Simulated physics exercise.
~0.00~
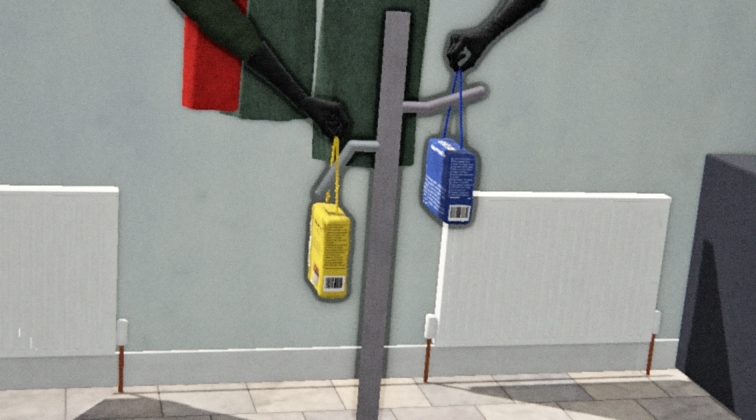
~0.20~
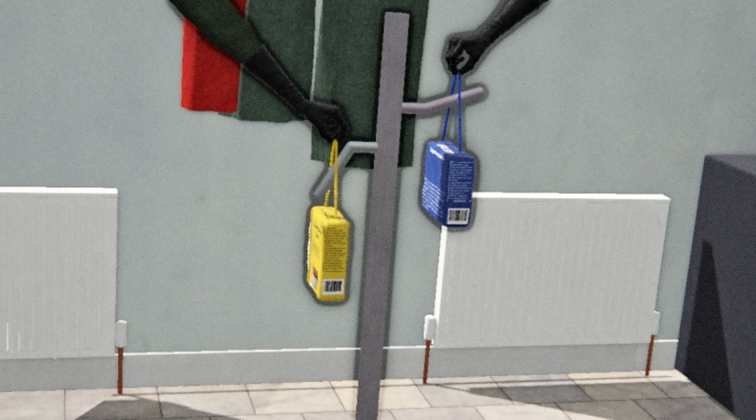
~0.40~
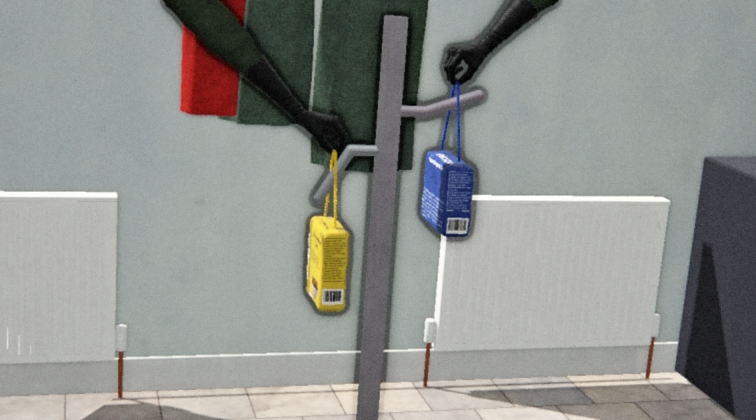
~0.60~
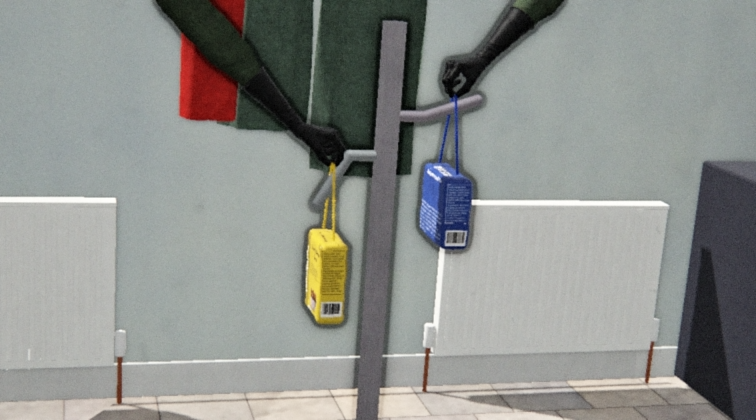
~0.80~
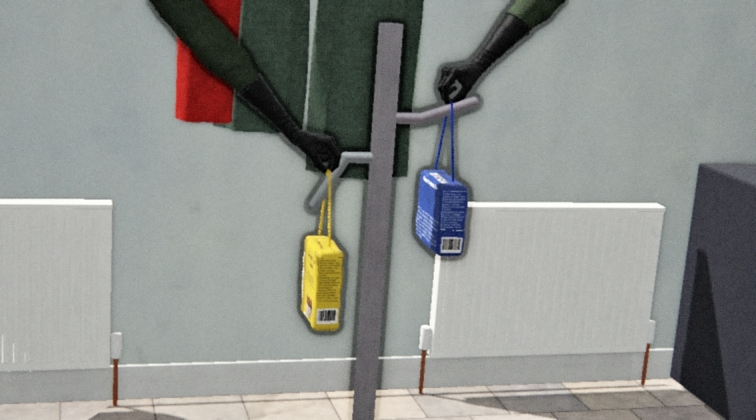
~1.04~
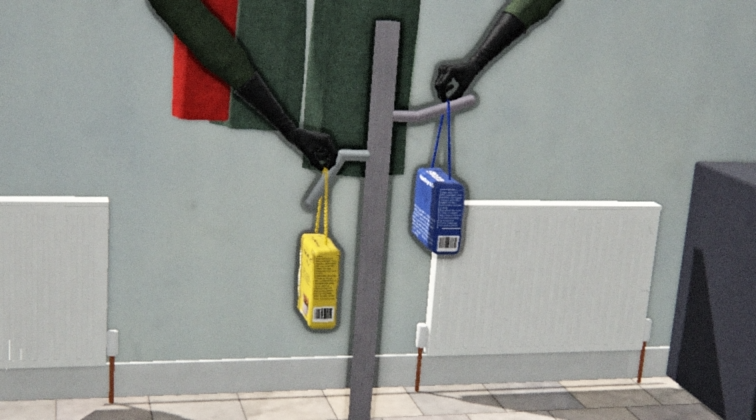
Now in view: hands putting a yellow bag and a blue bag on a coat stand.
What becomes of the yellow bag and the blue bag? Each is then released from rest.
Outcome: The yellow bag is going to come off the peg; the blue bag is going to keep hanging there.
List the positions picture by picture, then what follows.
The first picture shows yellow bag (329, 250); blue bag (449, 181); left peg tip (319, 194); right peg tip (480, 91).
The second picture shows yellow bag (328, 254); blue bag (448, 184).
The third picture shows yellow bag (328, 264); blue bag (447, 194).
The fourth picture shows yellow bag (326, 276); blue bag (445, 206).
The fifth picture shows yellow bag (322, 283); blue bag (441, 213).
The sixth picture shows yellow bag (319, 281); blue bag (438, 211); left peg tip (310, 204), sloping steeply down; right peg tip (470, 100), pointing up.
After 1.46 s, yellow bag on the floor; blue bag still up near (436, 213).
In the end, yellow bag on the floor; blue bag still up near (435, 213). The yellow bag slips off its peg and the blue bag holds on.
